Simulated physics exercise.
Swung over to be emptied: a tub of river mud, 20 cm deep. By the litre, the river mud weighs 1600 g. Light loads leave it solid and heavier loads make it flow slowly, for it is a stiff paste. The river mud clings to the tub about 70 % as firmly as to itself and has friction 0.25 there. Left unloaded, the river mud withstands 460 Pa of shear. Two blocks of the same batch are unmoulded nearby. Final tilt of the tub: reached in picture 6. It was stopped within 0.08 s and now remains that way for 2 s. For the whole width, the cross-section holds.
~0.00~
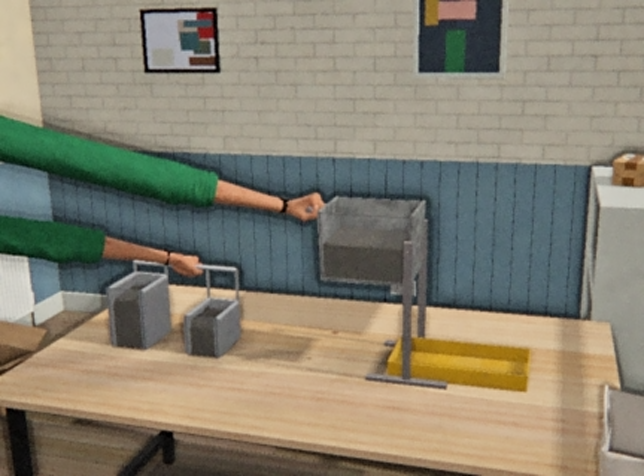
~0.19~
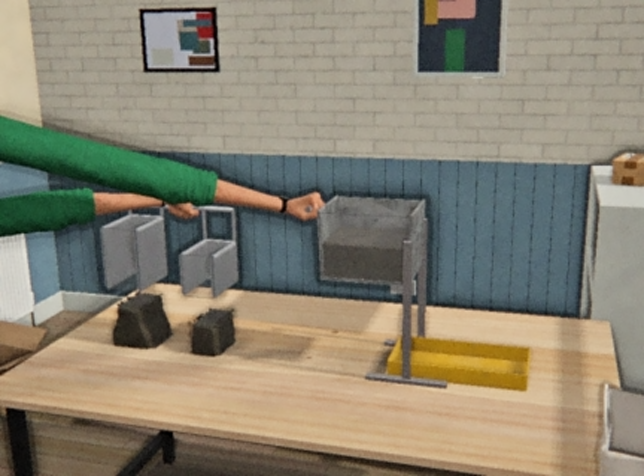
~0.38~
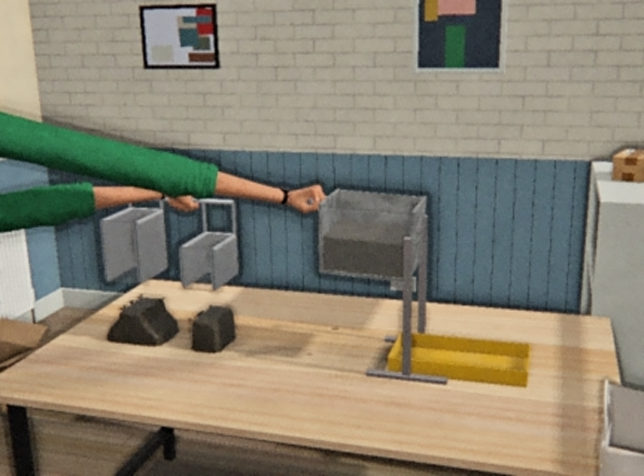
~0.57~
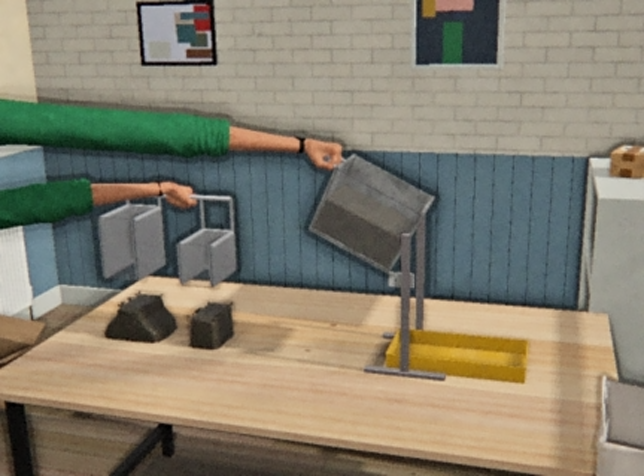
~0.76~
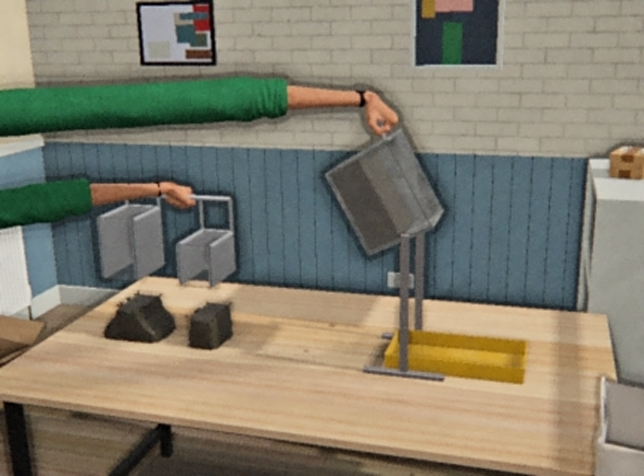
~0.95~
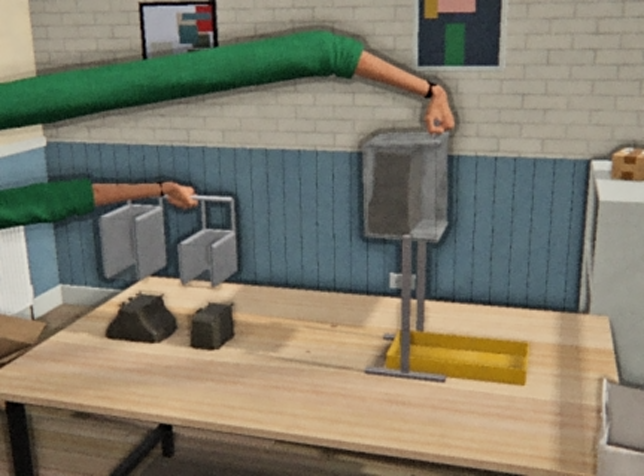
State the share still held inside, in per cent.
Roughly 54 per cent is still held inside.
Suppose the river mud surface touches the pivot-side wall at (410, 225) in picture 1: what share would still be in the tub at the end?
Then roughly 35 %.
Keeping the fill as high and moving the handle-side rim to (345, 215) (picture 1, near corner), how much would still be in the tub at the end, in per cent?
Then near 100 % stays in the tub.
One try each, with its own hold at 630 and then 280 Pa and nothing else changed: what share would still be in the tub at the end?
Try one gives 60 per cent, try two gives 45 per cent.
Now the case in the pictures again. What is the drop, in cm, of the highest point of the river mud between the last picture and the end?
Roughly 16 cm.
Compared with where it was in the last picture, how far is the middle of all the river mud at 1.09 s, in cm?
Distance: About 7 cm.
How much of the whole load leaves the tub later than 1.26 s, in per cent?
Around 3 % of the whole load.
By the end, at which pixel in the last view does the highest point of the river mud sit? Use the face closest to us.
At about (390, 207).
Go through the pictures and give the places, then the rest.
Handle-side rim at (320, 212), tilt 0 degrees; crest of the river mud at (360, 246); block heights 17 cm, 11 cm (left to right), in the first frame.
Handle-side rim at (320, 212), tilt 0 degrees; crest of the river mud at (360, 246); block heights 14 cm, 11 cm (left to right), in the second frame.
Handle-side rim at (322, 205), tilt 2 degrees; crest of the river mud at (326, 237); block heights 12 cm, 11 cm (left to right), in the third frame.
Handle-side rim at (339, 169), tilt 27 degrees; crest of the river mud at (326, 200); block heights 12 cm, 11 cm (left to right), in the fourth frame.
Handle-side rim at (388, 142), tilt 61 degrees; crest of the river mud at (356, 161); block heights 12 cm, 11 cm (left to right), in the fifth frame.
Handle-side rim at (437, 146), tilt 89 degrees; crest of the river mud at (380, 152); block heights 12 cm, 11 cm (left to right), in the sixth frame.
After 1.09 s, the tub is at 89 degrees and holds 100 %.
After 1.26 s, the tub is at 89 degrees and holds 57 %.
After 1.43 s, the tub is at 89 degrees and holds 54 %.
After 1.60 s, the tub is at 89 degrees and holds 54 %.
After 2.95 s, the tub is at 89 degrees and holds 54 %.
